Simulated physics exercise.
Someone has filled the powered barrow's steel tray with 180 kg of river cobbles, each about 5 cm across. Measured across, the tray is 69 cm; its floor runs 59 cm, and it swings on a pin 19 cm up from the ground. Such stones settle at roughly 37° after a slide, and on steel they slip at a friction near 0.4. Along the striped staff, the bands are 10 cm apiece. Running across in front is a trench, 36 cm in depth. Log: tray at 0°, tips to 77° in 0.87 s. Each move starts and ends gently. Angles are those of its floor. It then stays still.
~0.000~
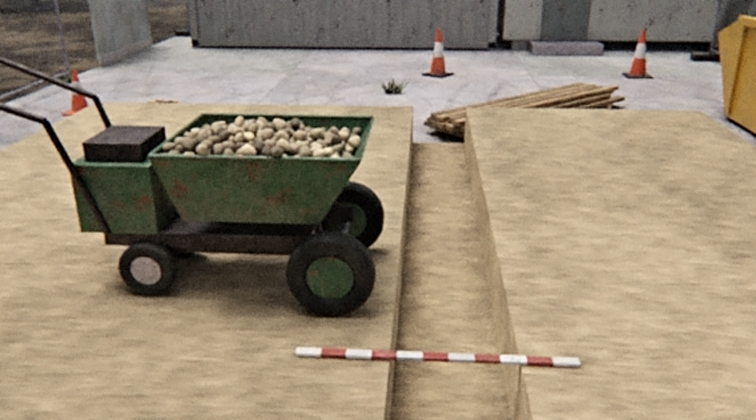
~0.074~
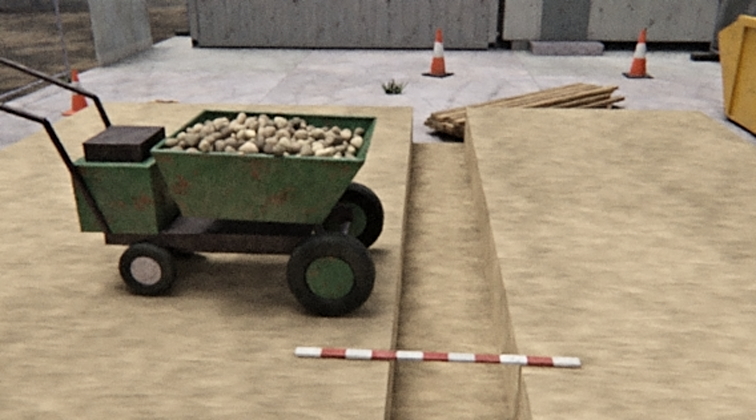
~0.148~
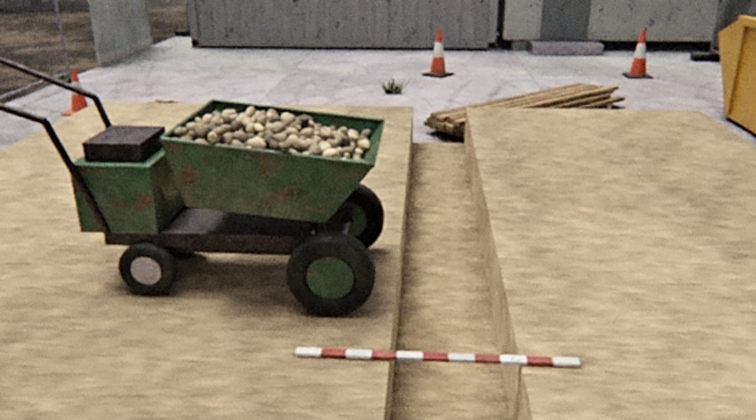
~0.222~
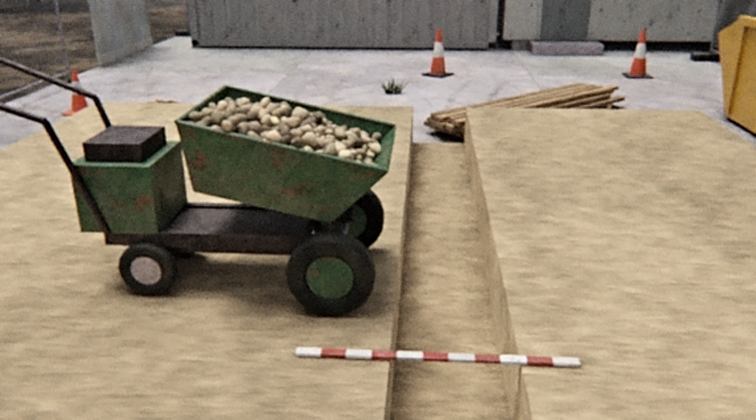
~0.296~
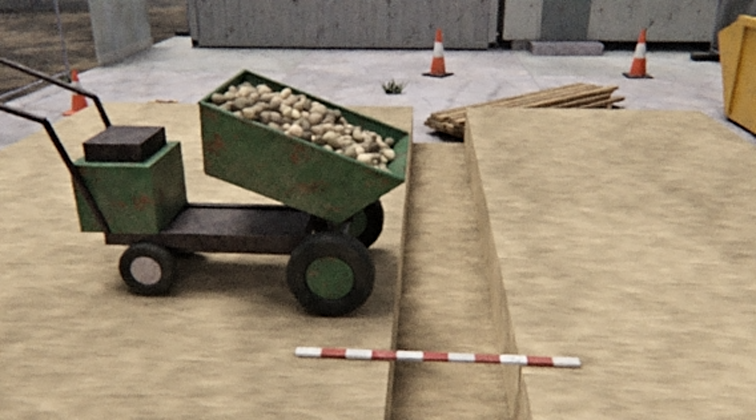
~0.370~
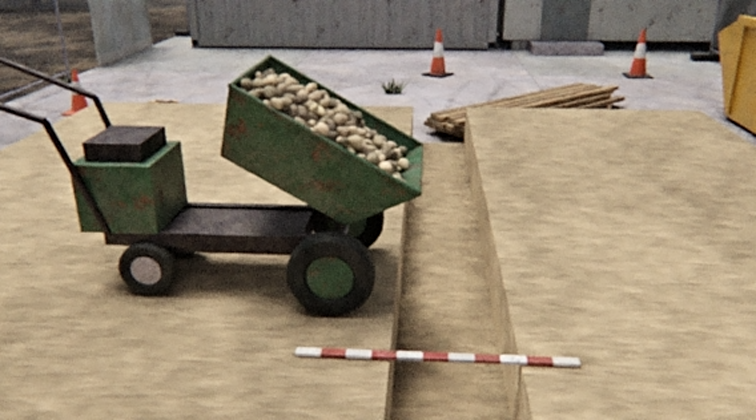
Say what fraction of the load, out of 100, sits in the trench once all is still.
About 58 out of 100.
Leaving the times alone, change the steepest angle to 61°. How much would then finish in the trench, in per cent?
Roughly 35% would end there.
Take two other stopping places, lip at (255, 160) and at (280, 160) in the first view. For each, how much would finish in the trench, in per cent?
That gives roughly 95 per cent and roughly 100 per cent.
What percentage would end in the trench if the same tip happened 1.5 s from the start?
Expected share: Around 70%.
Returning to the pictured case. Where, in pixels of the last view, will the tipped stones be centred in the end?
(494, 325).
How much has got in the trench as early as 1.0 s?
Around 20 per cent of it, at that instant.
After 0.6 s the floor is at 65°; 100 % in the tray; the foremost stones are at (465, 227).
After 1.0 s the floor is at 77°; 50 % in the tray, 22 % in the trench, 27 % past the trench; the foremost stones are at (585, 280).
After 1.3 s the floor is at 77°; 17 % in the tray, 41 % in the trench, 42 % past the trench; the foremost stones are at (753, 297).
After 3.3 s the floor is at 77°; 0 % in the tray, 58 % in the trench, 42 % past the trench; the foremost stones are past the picture's edge.
